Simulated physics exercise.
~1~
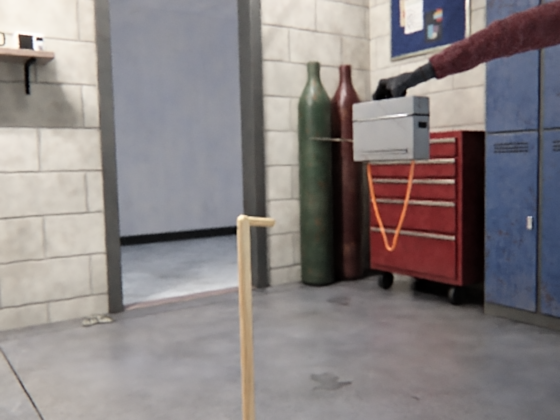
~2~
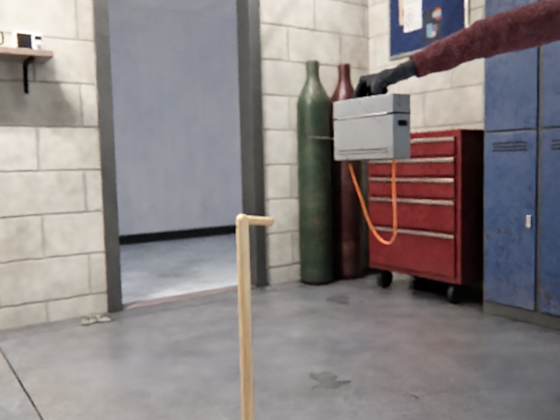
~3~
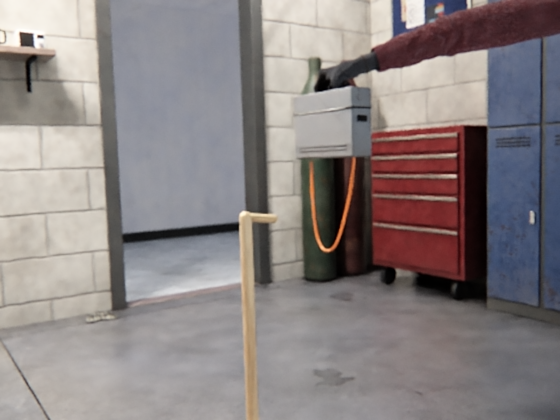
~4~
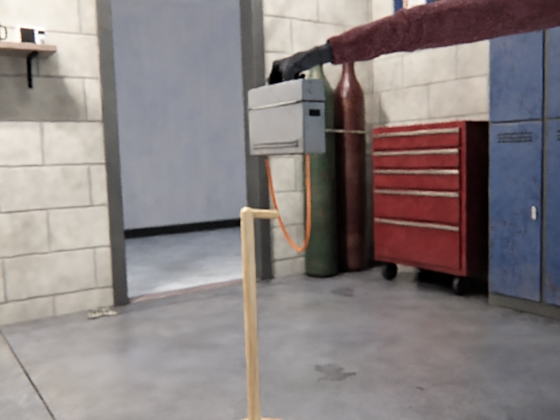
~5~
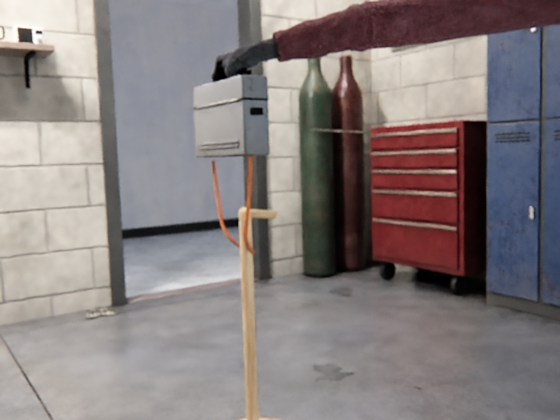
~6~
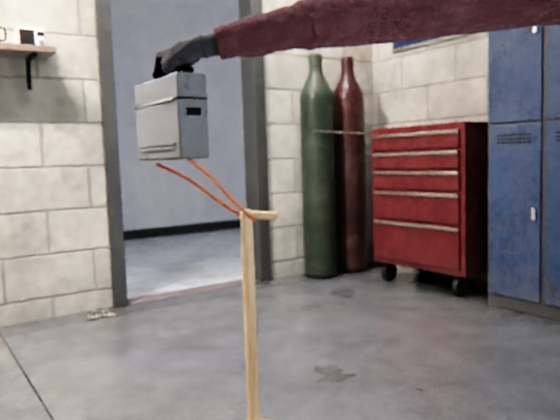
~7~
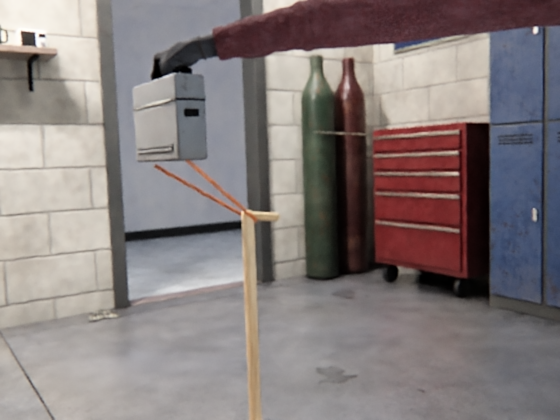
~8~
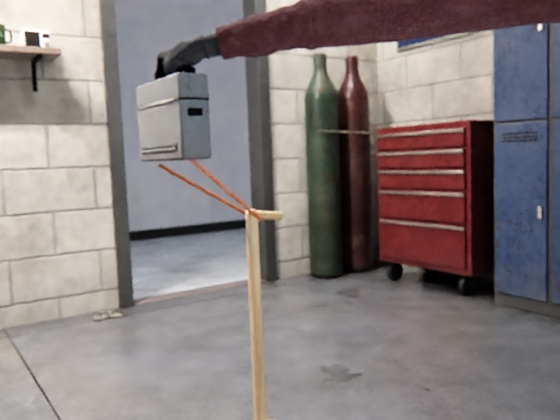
Grey case carried left by a gloved hand above a hooked post, its hanging orange loop catching and pulling tight, stopping it.
